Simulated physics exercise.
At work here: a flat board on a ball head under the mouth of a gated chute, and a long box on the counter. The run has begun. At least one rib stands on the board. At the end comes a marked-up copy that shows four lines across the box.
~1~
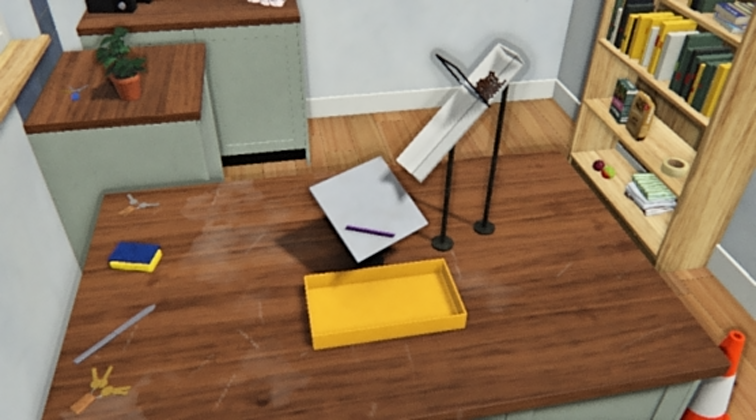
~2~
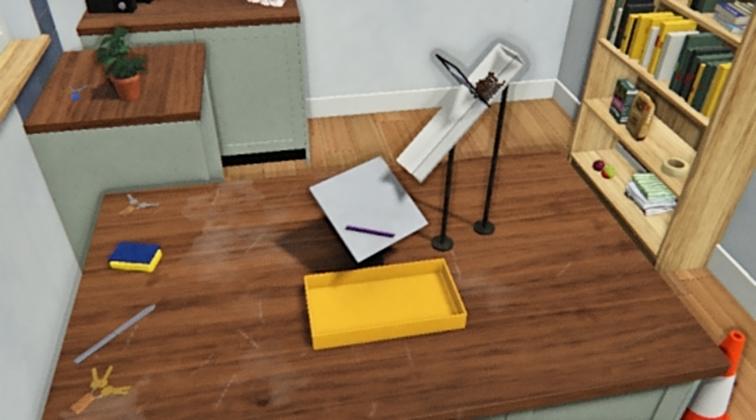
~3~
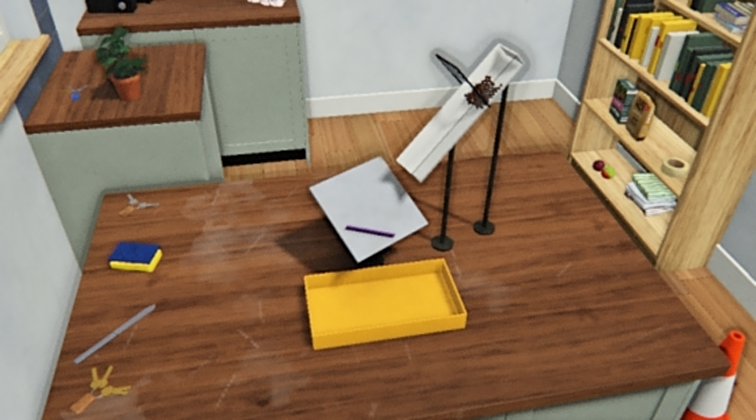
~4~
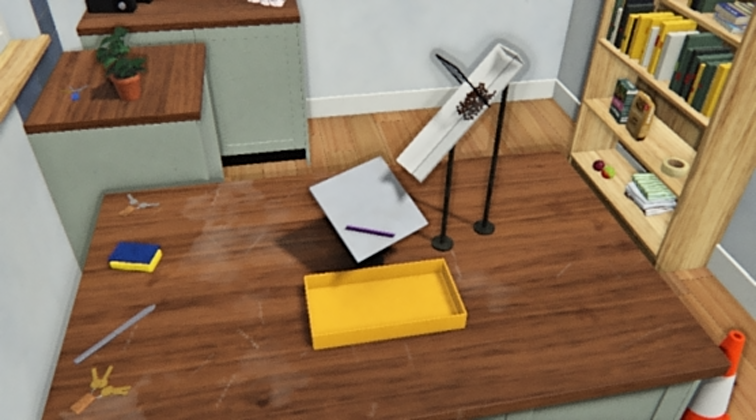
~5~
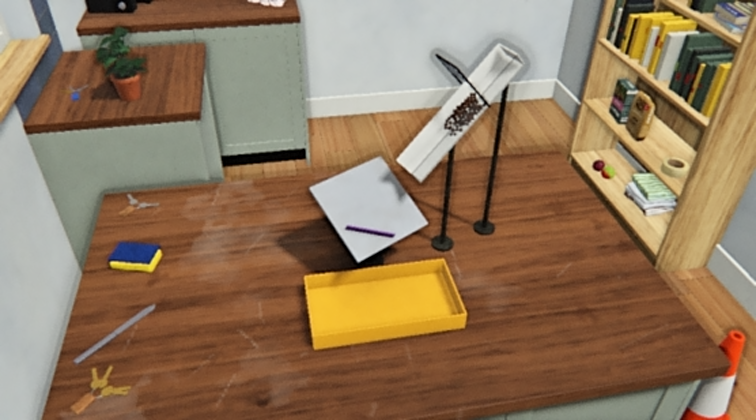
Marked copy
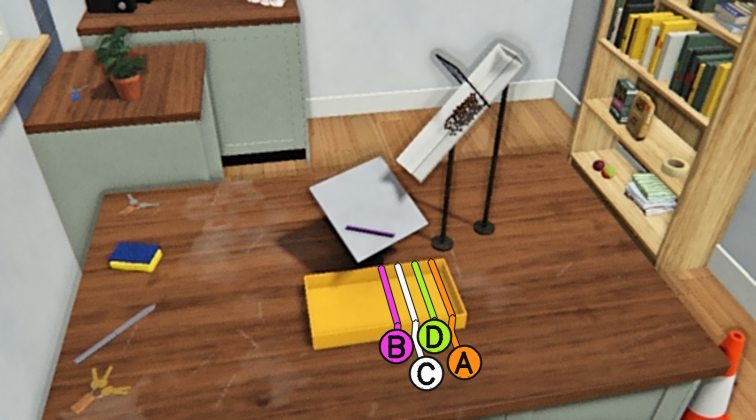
A white chute slopes above a tilted board as small brown berries slide partway down it.
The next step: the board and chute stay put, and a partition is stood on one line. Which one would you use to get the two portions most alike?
The answer is line D.
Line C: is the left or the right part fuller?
The right side.
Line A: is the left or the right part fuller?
More lands on the left.
On the marked copy, line A crosses the front rim at (452, 316); line B crosses the front rim at (397, 324); line C crosses the front rim at (415, 321); line D crosses the front rim at (434, 319).
With A, of what is caught, every piece on the left of the divider, not one piece on the right.
With B, of what is caught, about a tenth on the left of the divider, almost all on the right.
With C, of what is caught, about a tenth on the left of the divider, almost all on the right.
With D, of what is caught, roughly two thirds on the left of the divider, roughly a third on the right.
